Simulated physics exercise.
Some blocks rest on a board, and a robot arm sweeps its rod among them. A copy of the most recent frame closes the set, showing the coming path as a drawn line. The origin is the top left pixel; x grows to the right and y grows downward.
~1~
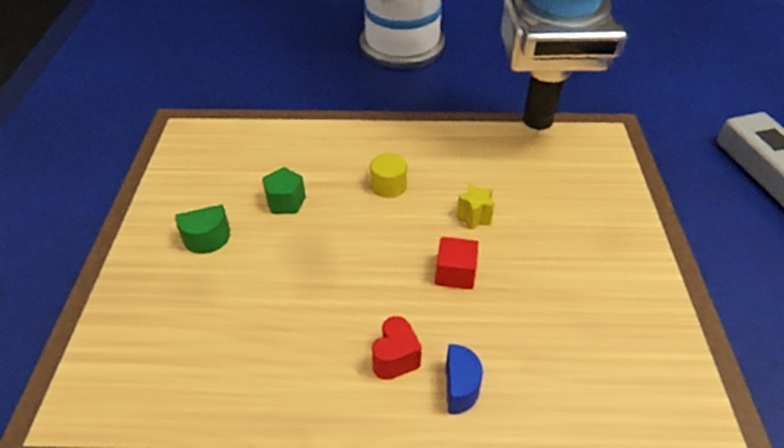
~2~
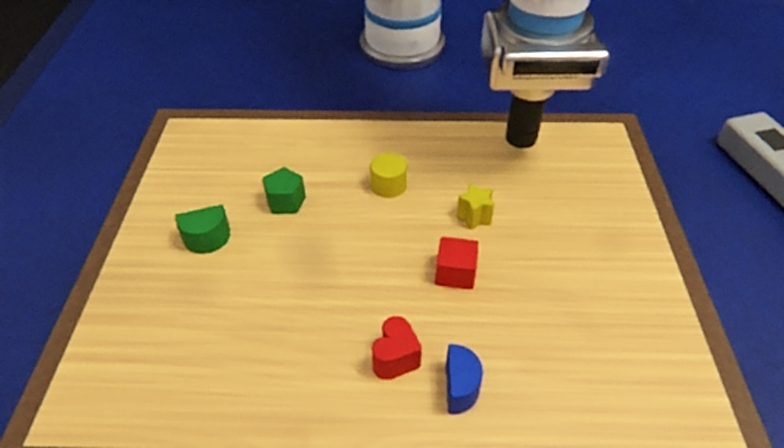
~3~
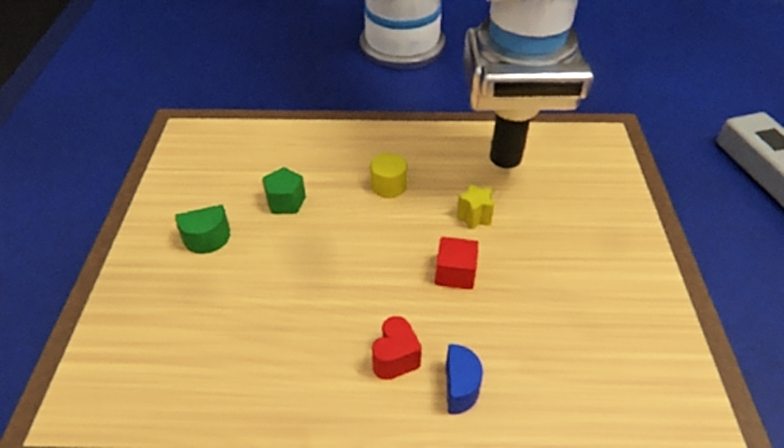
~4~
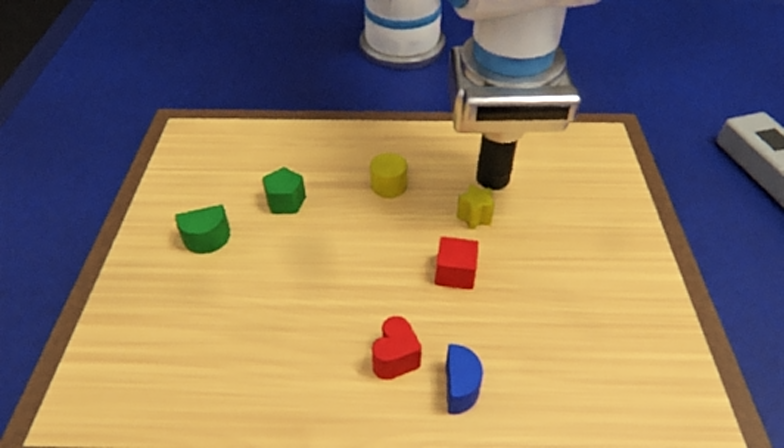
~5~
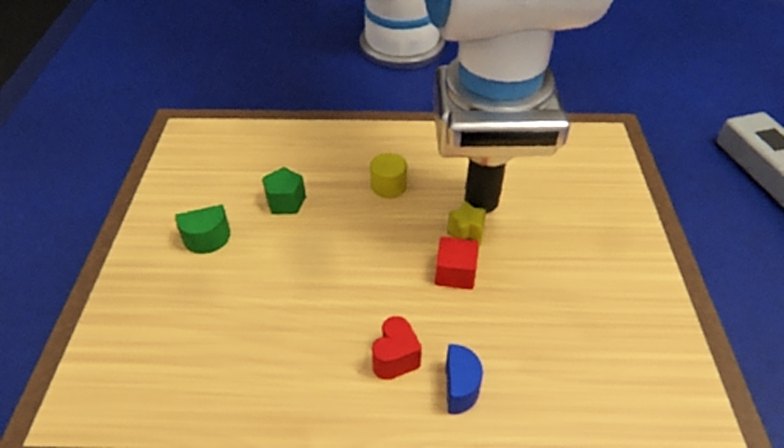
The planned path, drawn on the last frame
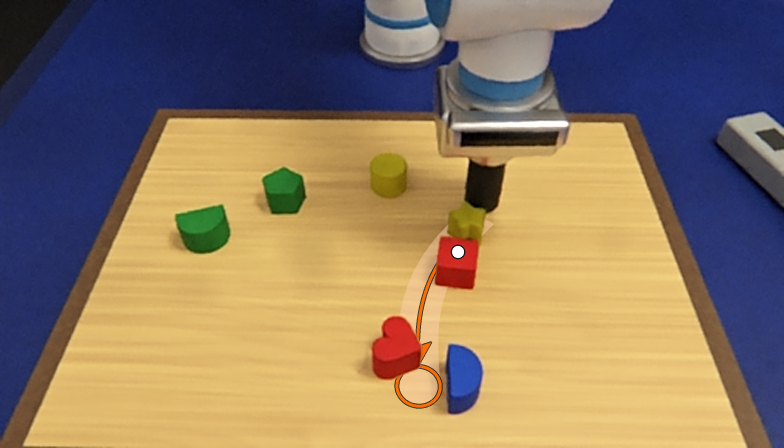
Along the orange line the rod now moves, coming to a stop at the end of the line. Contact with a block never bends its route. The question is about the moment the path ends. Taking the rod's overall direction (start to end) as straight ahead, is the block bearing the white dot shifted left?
Yes.
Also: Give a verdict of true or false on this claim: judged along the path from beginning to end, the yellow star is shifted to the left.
The statement is incorrect.
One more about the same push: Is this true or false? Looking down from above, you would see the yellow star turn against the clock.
My answer: False.
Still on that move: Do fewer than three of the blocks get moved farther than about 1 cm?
No, it doesn't check out.
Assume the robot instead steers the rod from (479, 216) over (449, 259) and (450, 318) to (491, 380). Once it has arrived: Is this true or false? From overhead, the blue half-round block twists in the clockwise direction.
That is false.
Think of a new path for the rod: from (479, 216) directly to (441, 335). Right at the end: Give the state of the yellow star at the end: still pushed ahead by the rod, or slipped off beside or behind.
That block remains ahead.
Drawn move, from (479, 216) by way of (442, 258) and (420, 314) to (419, 386); the dot is on the red square.
What follows on the original path. One third of the way, rod (443, 244); red square (448, 288), turned 35° anticlockwise; yellow star (426, 259).
Two thirds of the way, rod (421, 302); red square (457, 316), turned 70° anticlockwise; yellow star (385, 300), turned 50° clockwise.
At the end, rod (419, 374); red heart (375, 369), turned 15° clockwise; red square (463, 324), turned 95° anticlockwise; blue half-round block still; yellow star (381, 305), turned 70° clockwise.
